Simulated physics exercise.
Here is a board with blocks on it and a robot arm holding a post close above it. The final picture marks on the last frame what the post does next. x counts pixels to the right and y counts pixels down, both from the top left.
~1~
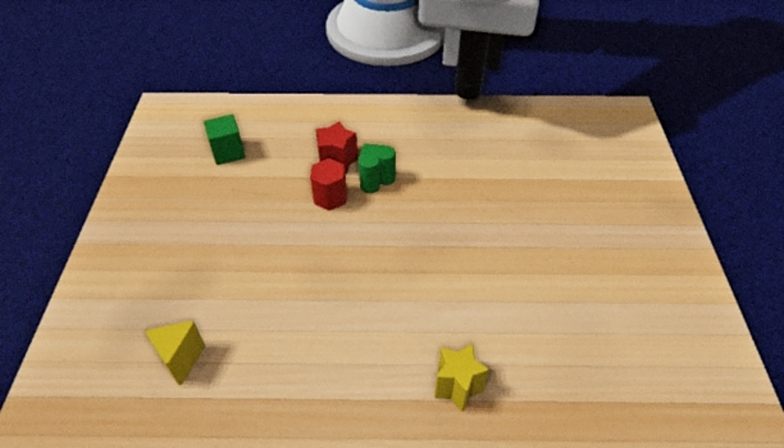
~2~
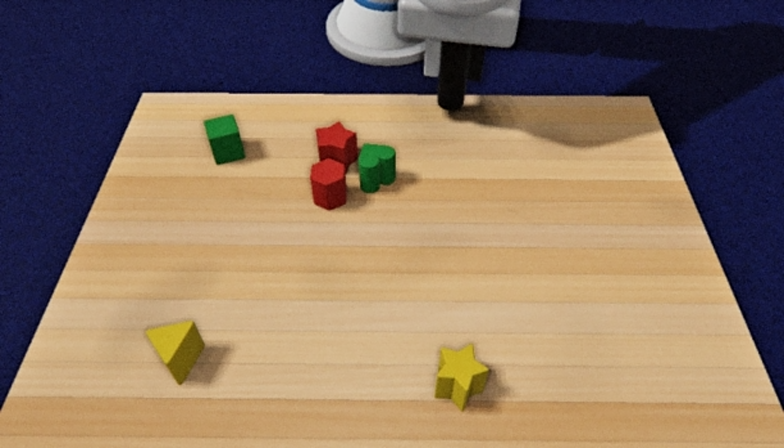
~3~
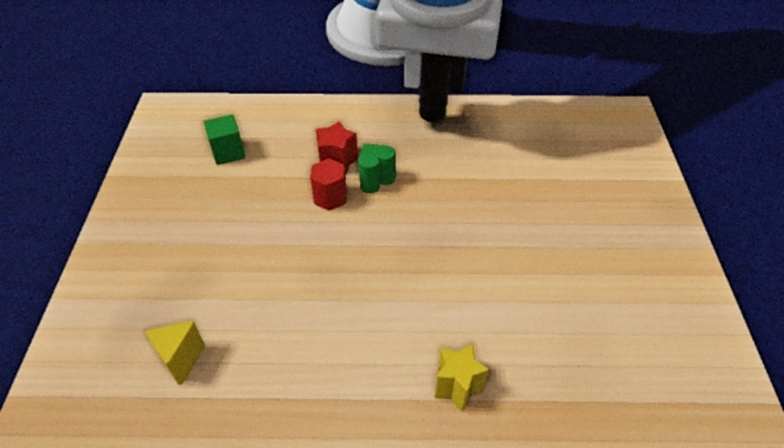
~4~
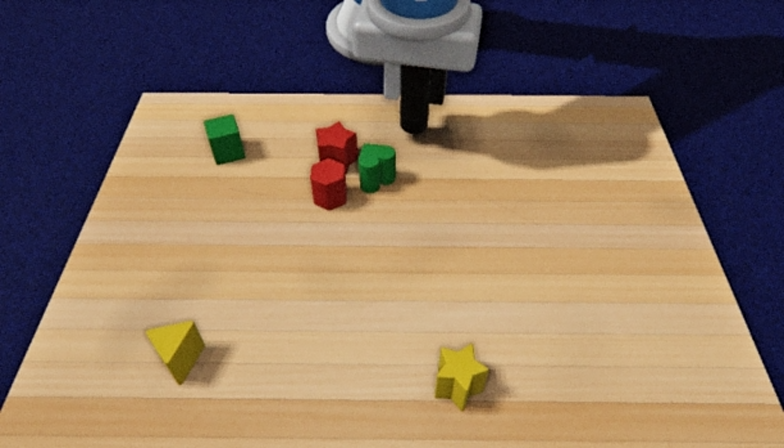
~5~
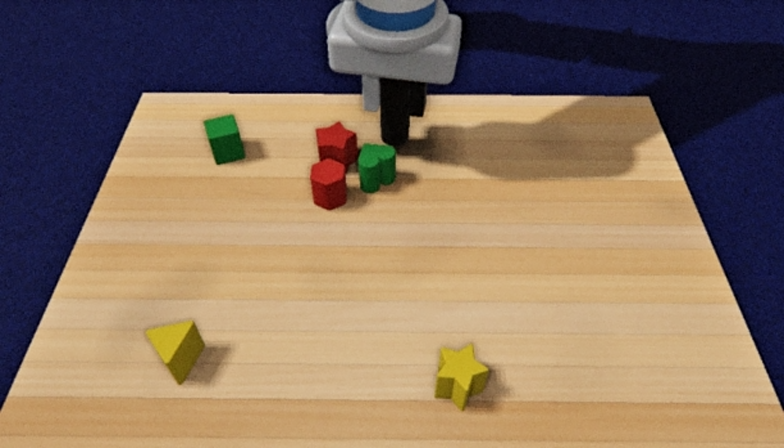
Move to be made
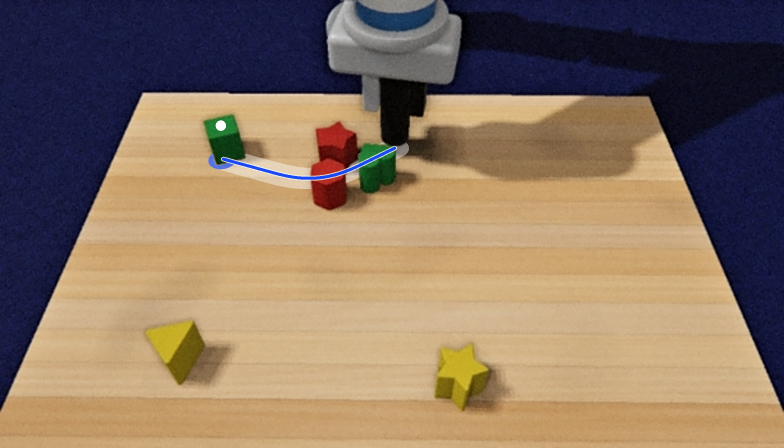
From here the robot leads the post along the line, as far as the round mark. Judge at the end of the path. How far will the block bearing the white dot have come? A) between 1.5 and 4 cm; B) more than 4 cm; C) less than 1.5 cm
A (between 1.5 and 4 cm)
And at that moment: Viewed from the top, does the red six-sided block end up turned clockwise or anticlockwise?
The answer is counter-clockwise.
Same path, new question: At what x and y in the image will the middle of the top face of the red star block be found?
Roughly at (261, 121).
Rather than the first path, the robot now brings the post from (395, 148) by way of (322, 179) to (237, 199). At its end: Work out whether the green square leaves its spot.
That block will keep its spot.
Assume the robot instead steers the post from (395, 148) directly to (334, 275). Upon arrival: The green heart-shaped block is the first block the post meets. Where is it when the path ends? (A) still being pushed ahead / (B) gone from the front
Choice B: Gone from the front.
The line goes from (395, 148) through (342, 173) and (279, 174) to (223, 159); the dot is on the green square.
The first path, step by step. One third of the way, post at (341, 163); red star block at (305, 138), turned 40° clockwise; green heart-shaped block at (370, 158), turned 40° anticlockwise.
Two thirds of the way, post at (276, 164); red six-sided block at (323, 174), turned 25° anticlockwise; red star block at (270, 127); green heart-shaped block at (370, 158), turned 40° anticlockwise.
At the end, post at (220, 149); green square at (196, 116), turned 10° clockwise; red six-sided block at (323, 174), turned 25° anticlockwise; red star block at (261, 121), turned 165° clockwise; green heart-shaped block at (370, 158), turned 40° anticlockwise.
